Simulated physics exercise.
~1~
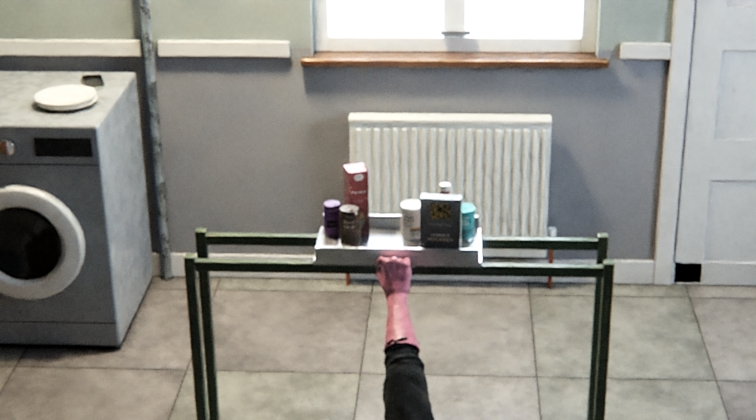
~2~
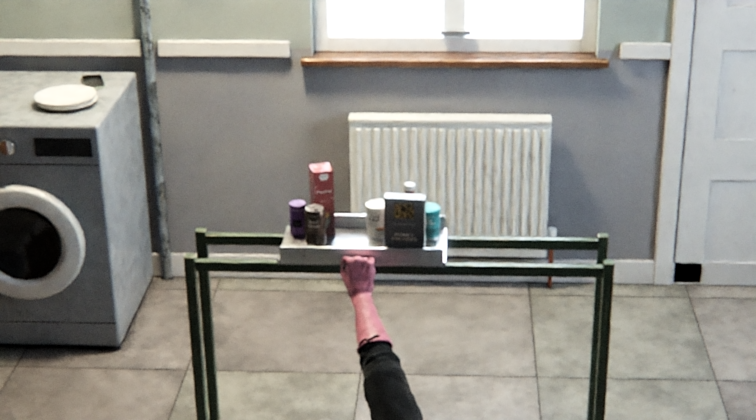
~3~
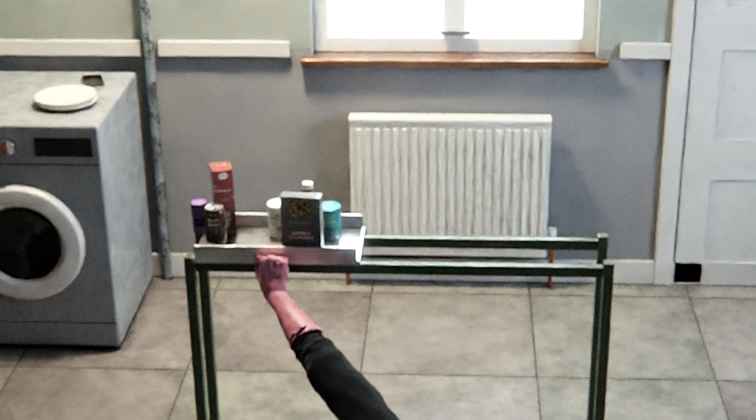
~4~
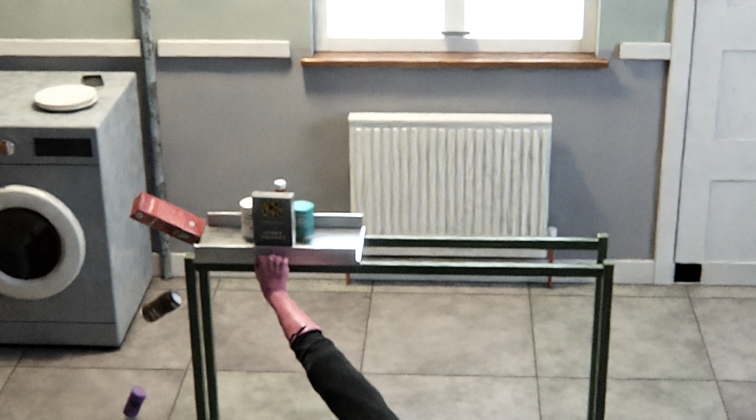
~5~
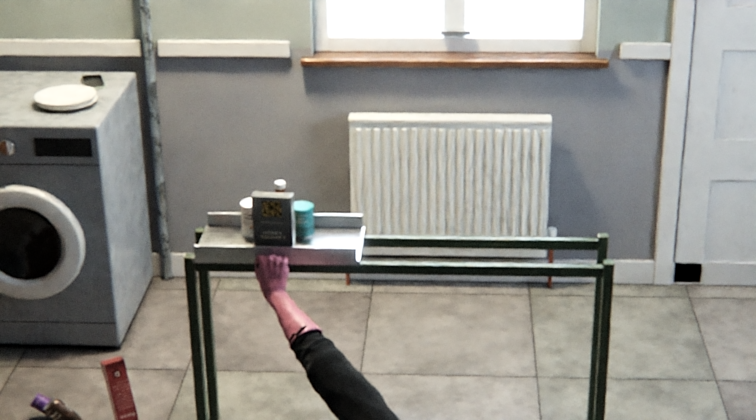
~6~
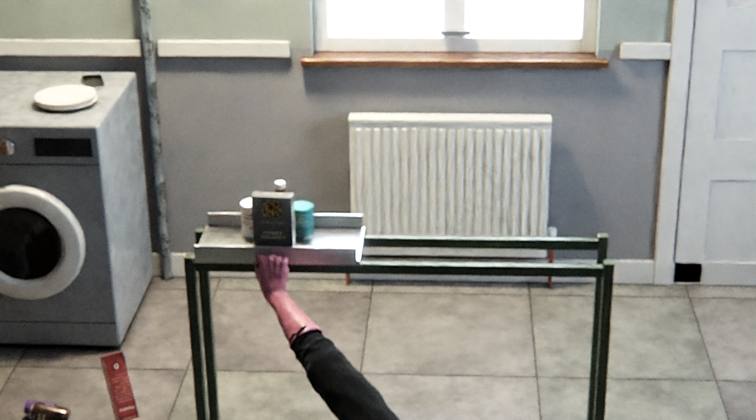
A hand shoves a loaded tray left until it stops, and three items fall off.
